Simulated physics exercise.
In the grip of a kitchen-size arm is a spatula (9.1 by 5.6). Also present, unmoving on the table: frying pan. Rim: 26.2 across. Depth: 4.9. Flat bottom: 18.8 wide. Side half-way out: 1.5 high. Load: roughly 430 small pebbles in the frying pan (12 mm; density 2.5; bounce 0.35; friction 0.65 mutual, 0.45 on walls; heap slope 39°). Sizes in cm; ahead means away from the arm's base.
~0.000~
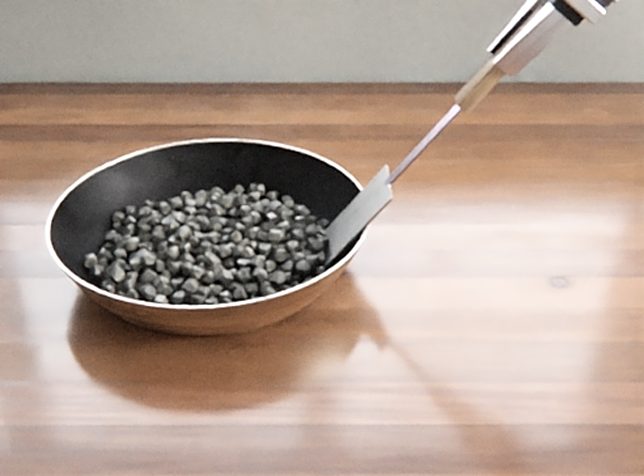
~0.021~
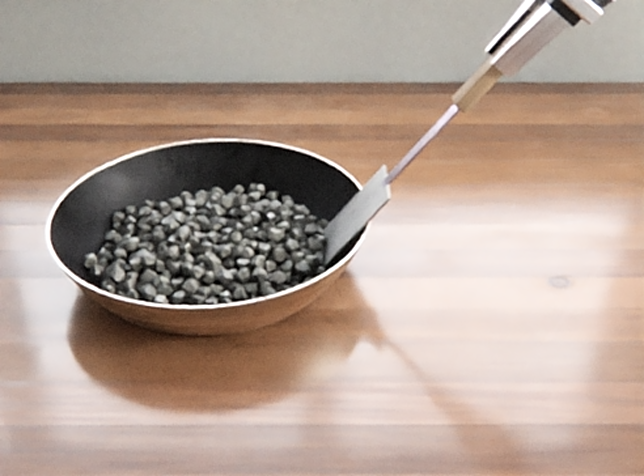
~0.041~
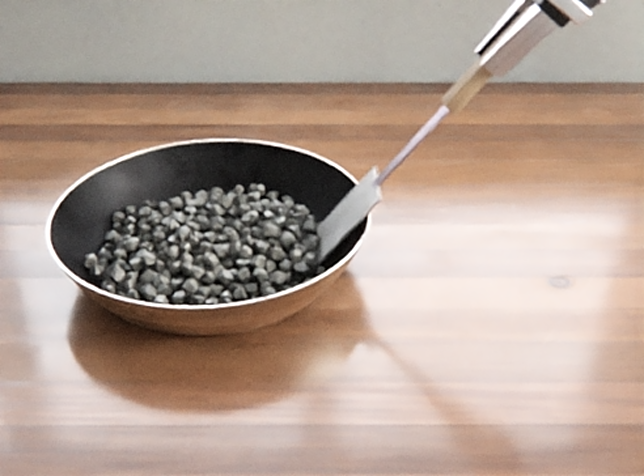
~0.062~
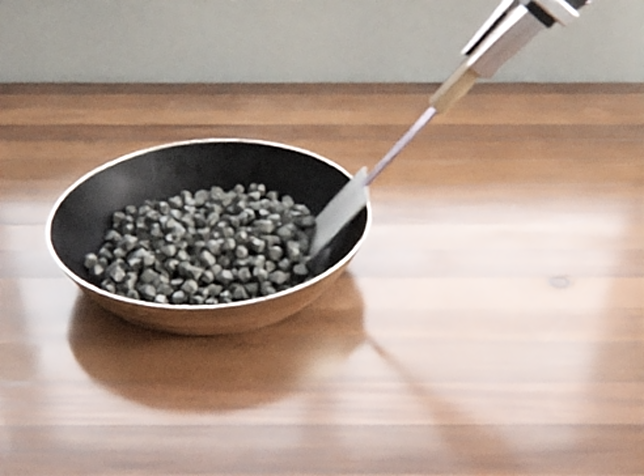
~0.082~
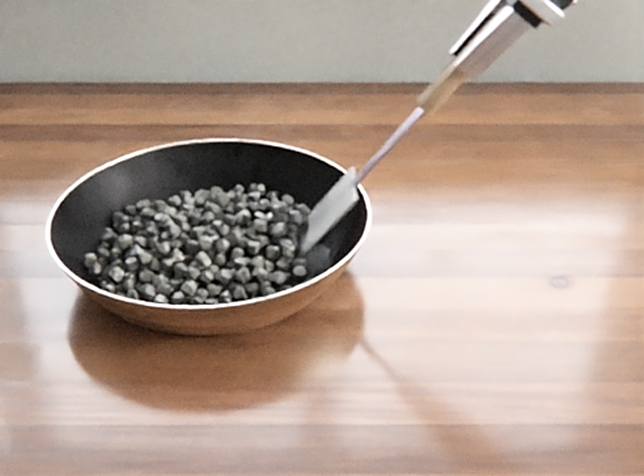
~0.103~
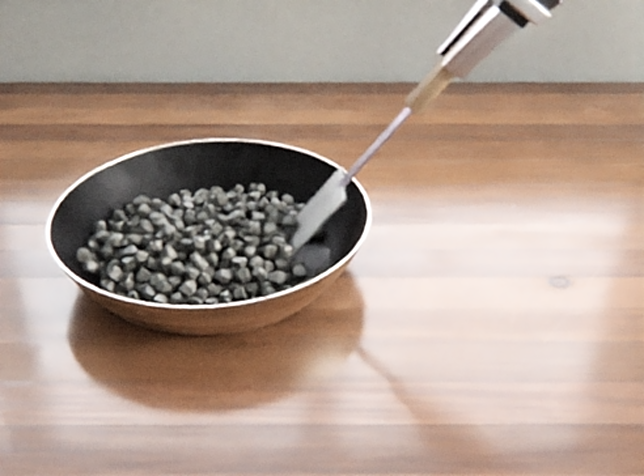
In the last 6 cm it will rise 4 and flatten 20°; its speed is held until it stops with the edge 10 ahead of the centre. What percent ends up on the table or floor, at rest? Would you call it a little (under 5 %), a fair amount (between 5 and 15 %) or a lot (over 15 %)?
A fair amount, between 5 and 15 %.
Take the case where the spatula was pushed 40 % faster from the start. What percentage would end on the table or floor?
About 10 in a hundred.
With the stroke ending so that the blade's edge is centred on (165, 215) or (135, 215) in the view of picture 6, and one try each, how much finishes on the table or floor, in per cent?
About 0 and 0 per cent.
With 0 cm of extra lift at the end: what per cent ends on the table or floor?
0 %.
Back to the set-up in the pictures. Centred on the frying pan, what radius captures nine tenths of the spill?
Some 25 cm.
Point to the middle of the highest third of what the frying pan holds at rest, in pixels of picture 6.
Centre: Roughly (106, 237).
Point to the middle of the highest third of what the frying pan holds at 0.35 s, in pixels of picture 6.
It is centred at about (120, 224).
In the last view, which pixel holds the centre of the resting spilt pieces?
Pixel estimate: About (13, 244).
After 0.23 s, sloping 52°, highest piece 5 above the table; 431 in the frying pan.
After 0.35 s, sloping 45°, highest piece 6 above the table; 431 in the frying pan.
After 0.62 s, sloping 32°, highest piece 13 above the table; 389 in the frying pan, 31 on the table or floor, 11 on the blade or in flight.
After 1.67 s, sloping 32°, highest piece 6 above the table; 388 in the frying pan, 43 on the table or floor.
In the end, 388 in the frying pan, 43 on the table or floor. That is 10 % on the table or floor.
